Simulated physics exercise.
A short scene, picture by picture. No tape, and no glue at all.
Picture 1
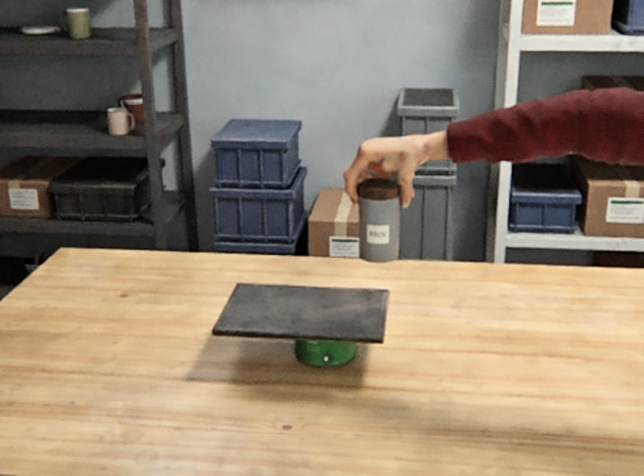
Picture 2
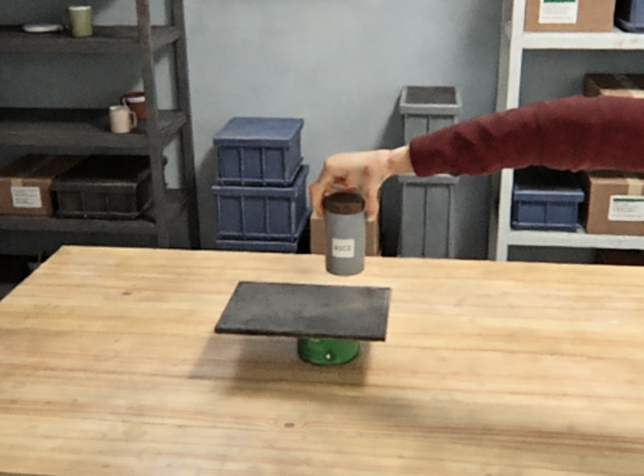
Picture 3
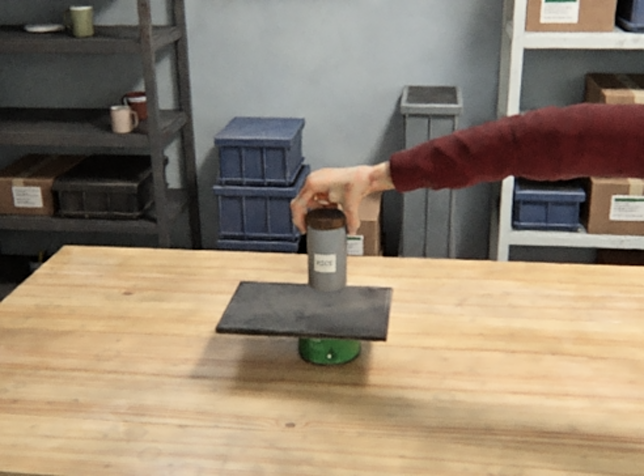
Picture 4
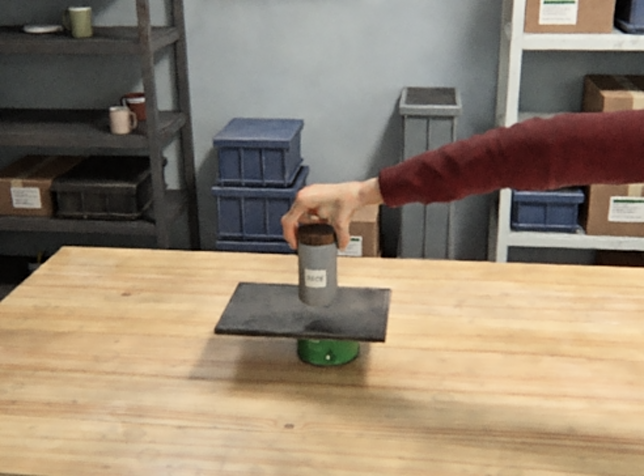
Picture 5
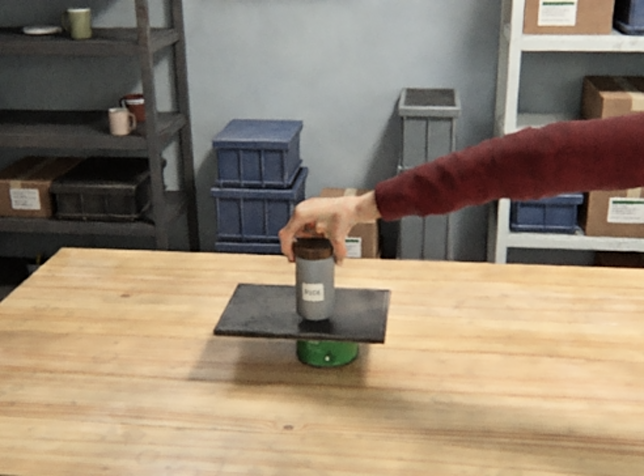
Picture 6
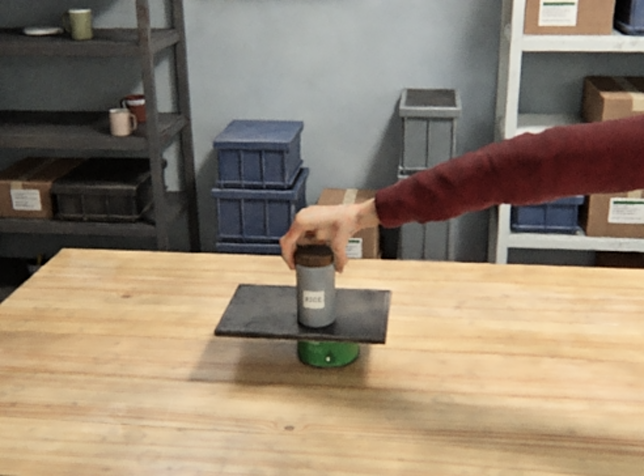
A hand lowers a grey jar leftward and sets it on the dark board, still gripping it.
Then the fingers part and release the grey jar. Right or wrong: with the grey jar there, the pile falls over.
Wrong, the pile stays up.
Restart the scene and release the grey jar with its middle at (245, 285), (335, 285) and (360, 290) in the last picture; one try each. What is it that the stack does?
Try one: Collapse; try two: Stable; try three: Stable.
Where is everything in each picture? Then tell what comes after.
The first picture shows on its way; grey jar (379, 220).
The second picture shows on its way; grey jar (345, 234).
The third picture shows on its way; grey jar (327, 249).
The fourth picture shows on its way; grey jar (318, 264).
The fifth picture shows on its way; grey jar (315, 278).
The sixth picture shows set down, still held; grey jar (316, 285).
Then, 0.30 s later than the last frame, all is still.
Then, 0.70 s later than the last frame, grey jar resting near (316, 286).
When it is over, all 3 as before. End places, in pixels of the last picture, grey jar near (316, 286). The stack keeps its balance.
